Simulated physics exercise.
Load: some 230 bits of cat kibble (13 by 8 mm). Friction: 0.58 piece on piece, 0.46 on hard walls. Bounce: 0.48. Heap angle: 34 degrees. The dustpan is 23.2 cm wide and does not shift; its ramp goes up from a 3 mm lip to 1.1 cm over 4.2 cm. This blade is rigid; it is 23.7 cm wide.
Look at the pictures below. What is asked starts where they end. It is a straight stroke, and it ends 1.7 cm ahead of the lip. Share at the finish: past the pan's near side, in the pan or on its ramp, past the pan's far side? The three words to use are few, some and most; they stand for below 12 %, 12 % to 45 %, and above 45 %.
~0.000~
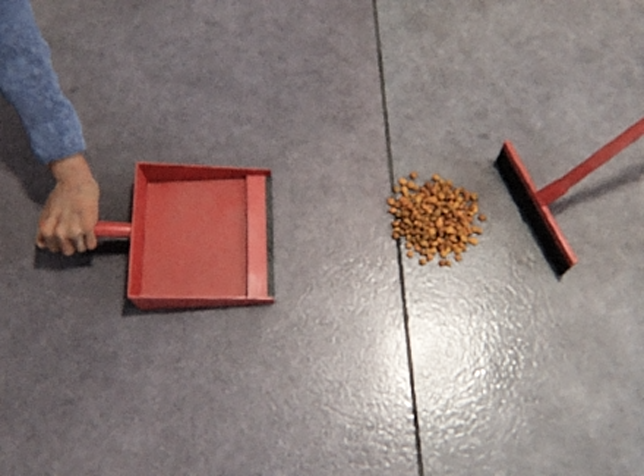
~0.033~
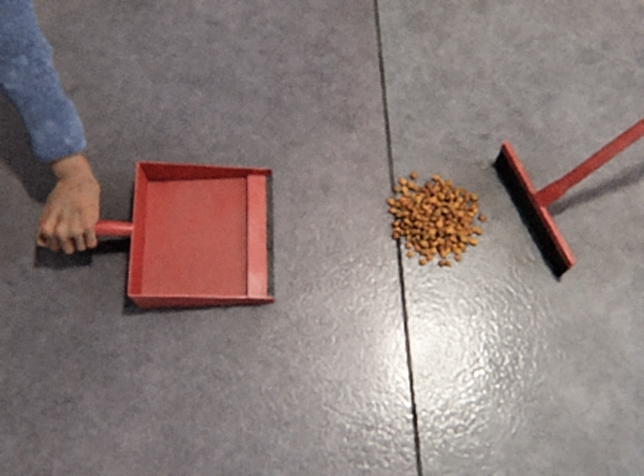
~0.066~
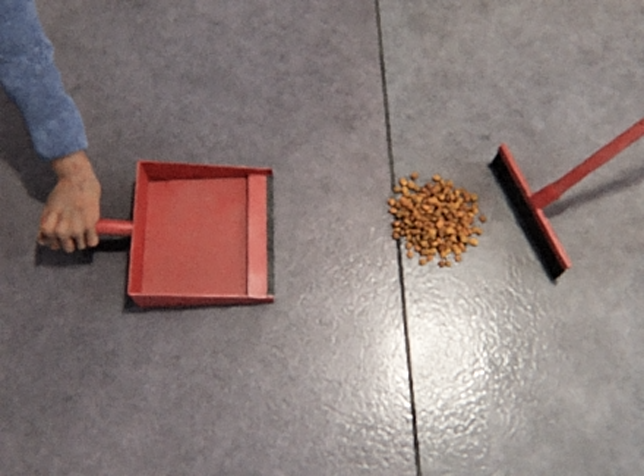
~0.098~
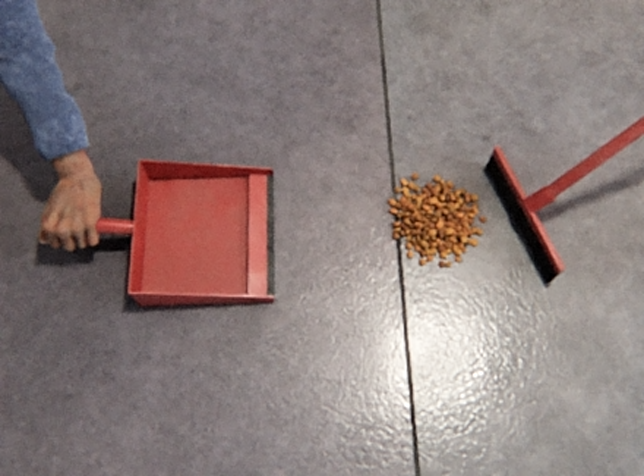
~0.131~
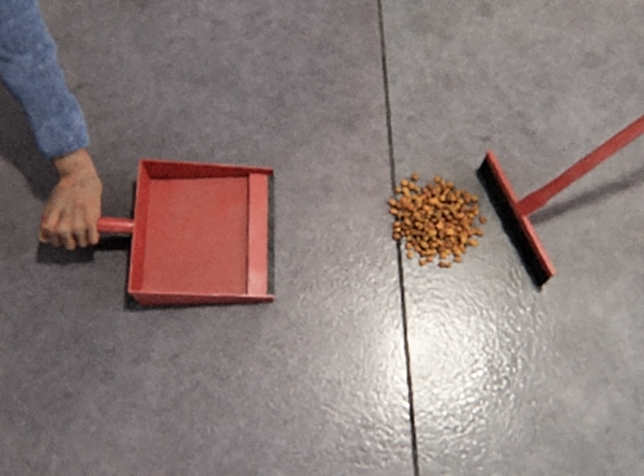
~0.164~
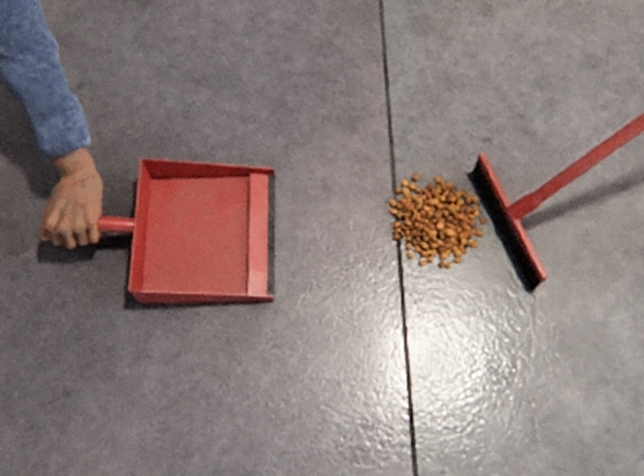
Near side: Some, pan: Some, far side: Few.
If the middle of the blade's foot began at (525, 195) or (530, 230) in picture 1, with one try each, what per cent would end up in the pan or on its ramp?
Roughly 15 % and 20 %.
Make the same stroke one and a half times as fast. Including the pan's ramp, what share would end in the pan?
It would come to roughly 25 percent.
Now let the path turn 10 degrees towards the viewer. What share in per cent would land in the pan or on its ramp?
Roughly 5 percent.
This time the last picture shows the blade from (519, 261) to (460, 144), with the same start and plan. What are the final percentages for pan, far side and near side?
Pan 5; far 10; near 0.
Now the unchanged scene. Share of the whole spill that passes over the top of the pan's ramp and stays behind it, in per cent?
Something like 0 per cent of the whole.
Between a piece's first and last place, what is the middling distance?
Around 28 centimetres.
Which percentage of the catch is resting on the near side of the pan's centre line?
I'd say near 90 per cent.
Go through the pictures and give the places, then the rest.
In the first picture, blade from (572, 263) to (506, 146), moved 0.0 cm, 0 of the pieces shifted so far; middle of the pieces at (438, 217); pan at (197, 241).
In the second picture, blade from (571, 264) to (505, 147), moved 0.2 cm, 0 of the pieces shifted so far; middle of the pieces at (438, 217).
In the third picture, blade from (567, 266) to (502, 149), moved 1.0 cm, 0 of the pieces shifted so far; middle of the pieces at (438, 217).
In the fourth picture, blade from (560, 270) to (496, 152), moved 2.2 cm, 0 of the pieces shifted so far; middle of the pieces at (438, 218).
In the fifth picture, blade from (551, 274) to (489, 155), moved 3.7 cm, 0 of the pieces shifted so far; middle of the pieces at (438, 218).
In the sixth picture, blade from (543, 278) to (481, 159), moved 5.2 cm, 0 of the pieces shifted so far; middle of the pieces at (439, 219); pan at (199, 237). The blade's pace is about 0.45 m/s, heading 18 degrees towards the viewer's side.
Then, at 0.54 s, middle of the blade 23 cm from the lip; 0 % over the lip, far side 0 %, near side 0 %.
After 0.79 s, middle of the blade 12 cm from the lip; 0 % over the lip, far side 0 %, near side 10 %.
After 1.15 s, middle of the blade 5 cm from the lip; 20 % over the lip, far side 0 %, near side 20 %.
At rest (1.5 s), near side 20 %, pan 20 %, far side 0 %, in front of the lip or behind the blade 60 %.
